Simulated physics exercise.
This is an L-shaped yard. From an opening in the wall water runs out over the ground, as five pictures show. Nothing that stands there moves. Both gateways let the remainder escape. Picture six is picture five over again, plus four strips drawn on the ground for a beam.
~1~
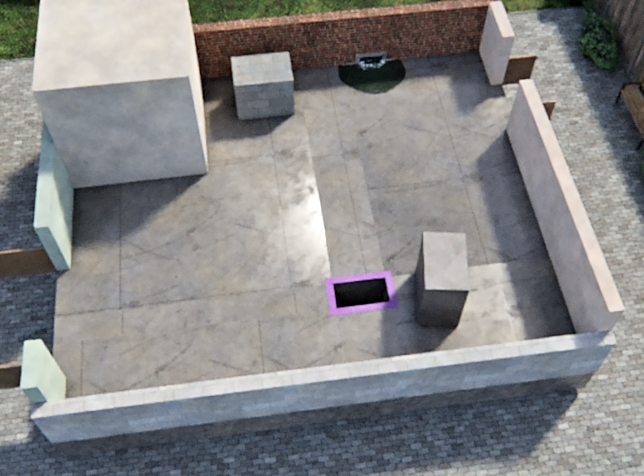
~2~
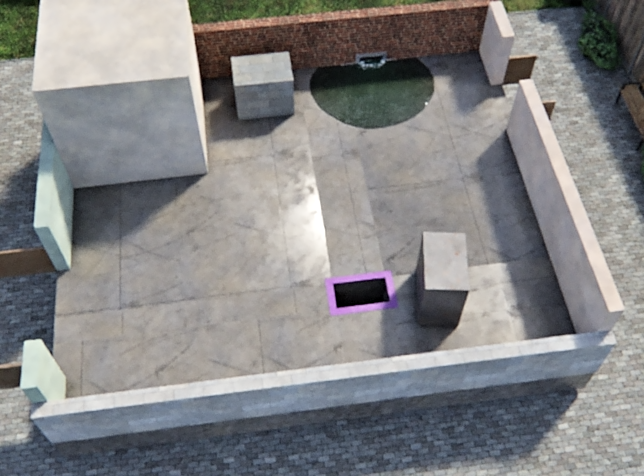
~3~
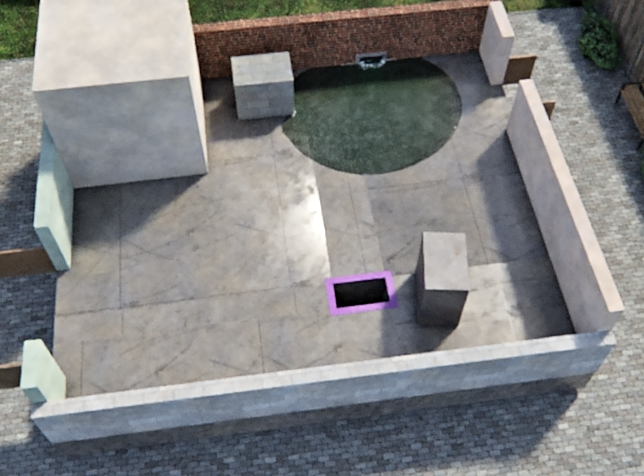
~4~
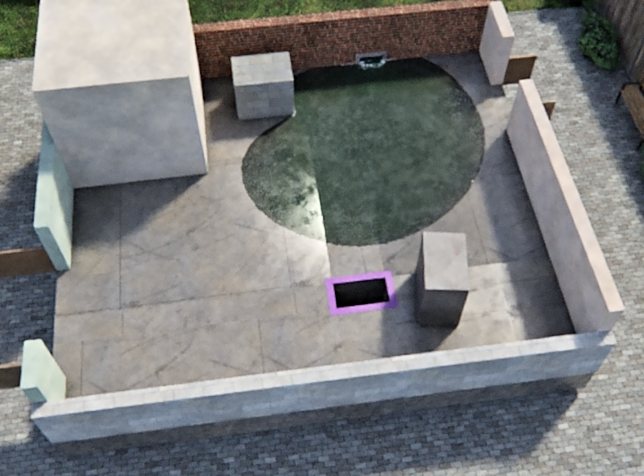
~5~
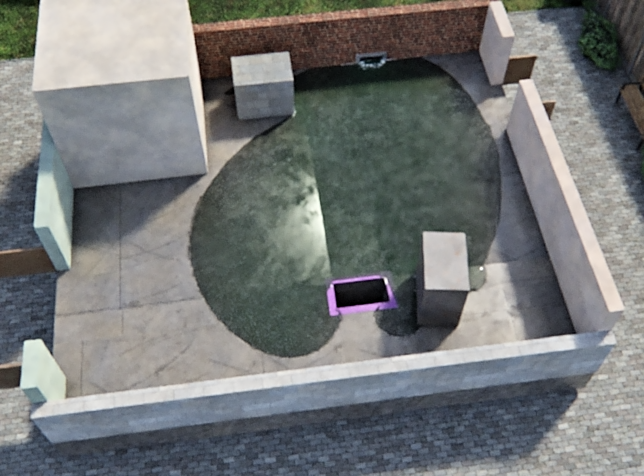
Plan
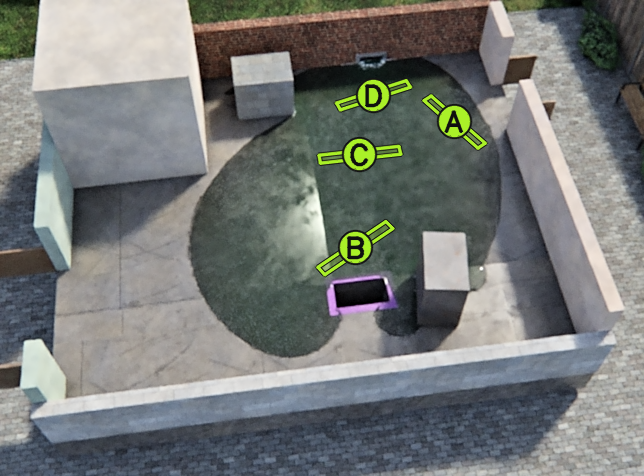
A walled, paved yard is seen from high above at an angle, with grey paving around it. A large pale block fills the upper left, a smaller grey block stands beside it, another stands at lower right near a purple-rimmed dark drain, and a reddish wall runs behind. Dark green water spreads from an outlet at that wall across the floor, reaching around the drain, while the camera stays still.
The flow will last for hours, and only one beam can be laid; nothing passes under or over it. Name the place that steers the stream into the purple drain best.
It is A.
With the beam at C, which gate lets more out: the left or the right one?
More leaves on the left.
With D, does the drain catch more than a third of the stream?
No, it does not.
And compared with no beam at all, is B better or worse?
It is worse.
In lime, A from (427, 98) to (481, 145); B from (321, 270) to (389, 225); C from (319, 159) to (399, 150); D from (338, 106) to (408, 83).
For spot A, about 32 % of the stream goes into the purple drain, about 60 % out by the gates.
For spot B, about 18 % of the stream goes into the purple drain, about 75 % out by the gates.
For spot C, about 21 % of the stream goes into the purple drain, about 69 % out by the gates.
For spot D, about 21 % of the stream goes into the purple drain, about 70 % out by the gates.
